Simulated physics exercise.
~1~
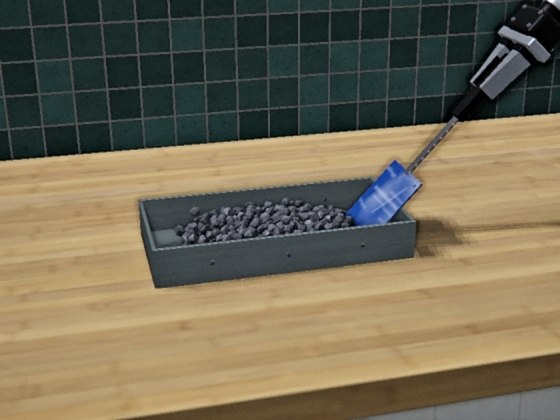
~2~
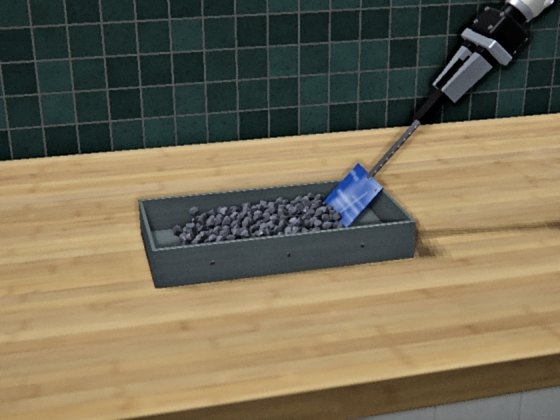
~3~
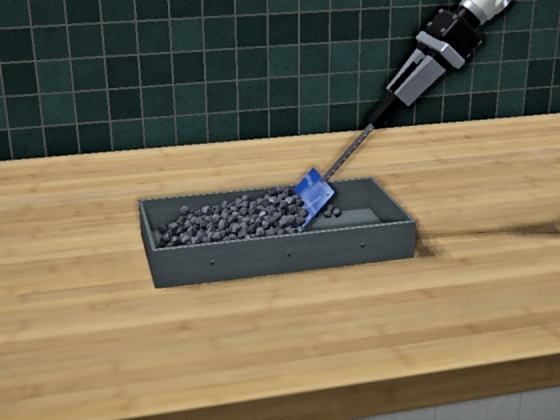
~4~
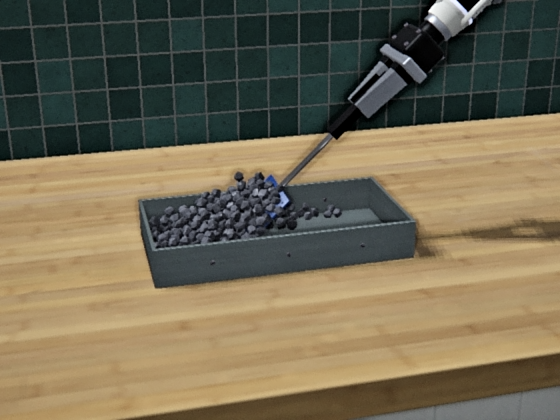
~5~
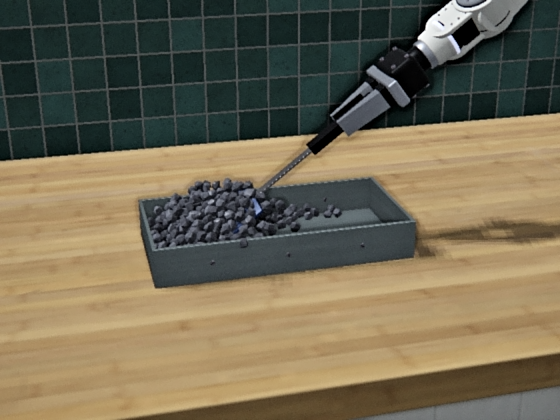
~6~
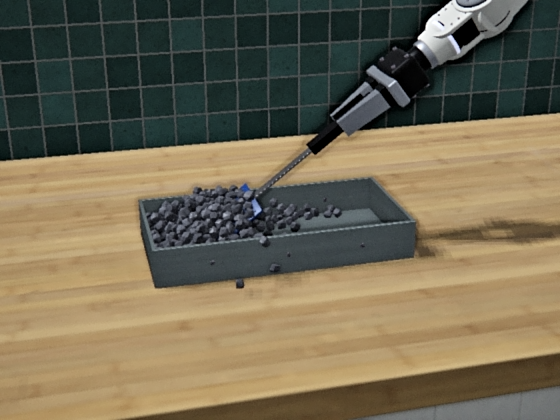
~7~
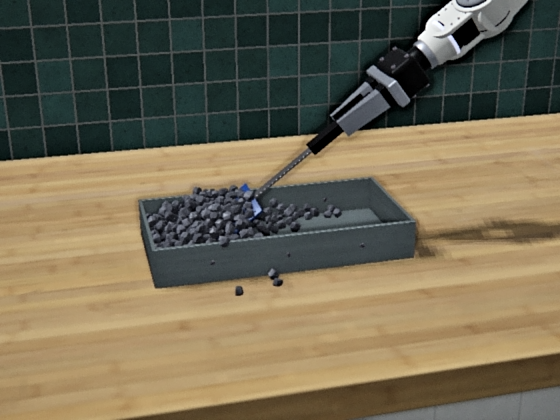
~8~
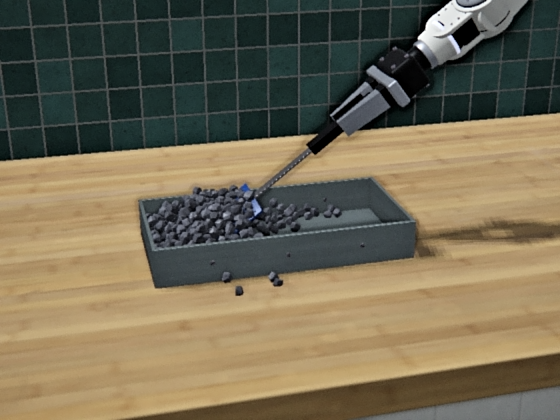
On a wooden counter against dark green tiles, a robot arm pushed a blue spatula leftward through a grey tray of small dark pebbles, heaping them at the left end, until a few tumbled over the front edge and settled on the counter.
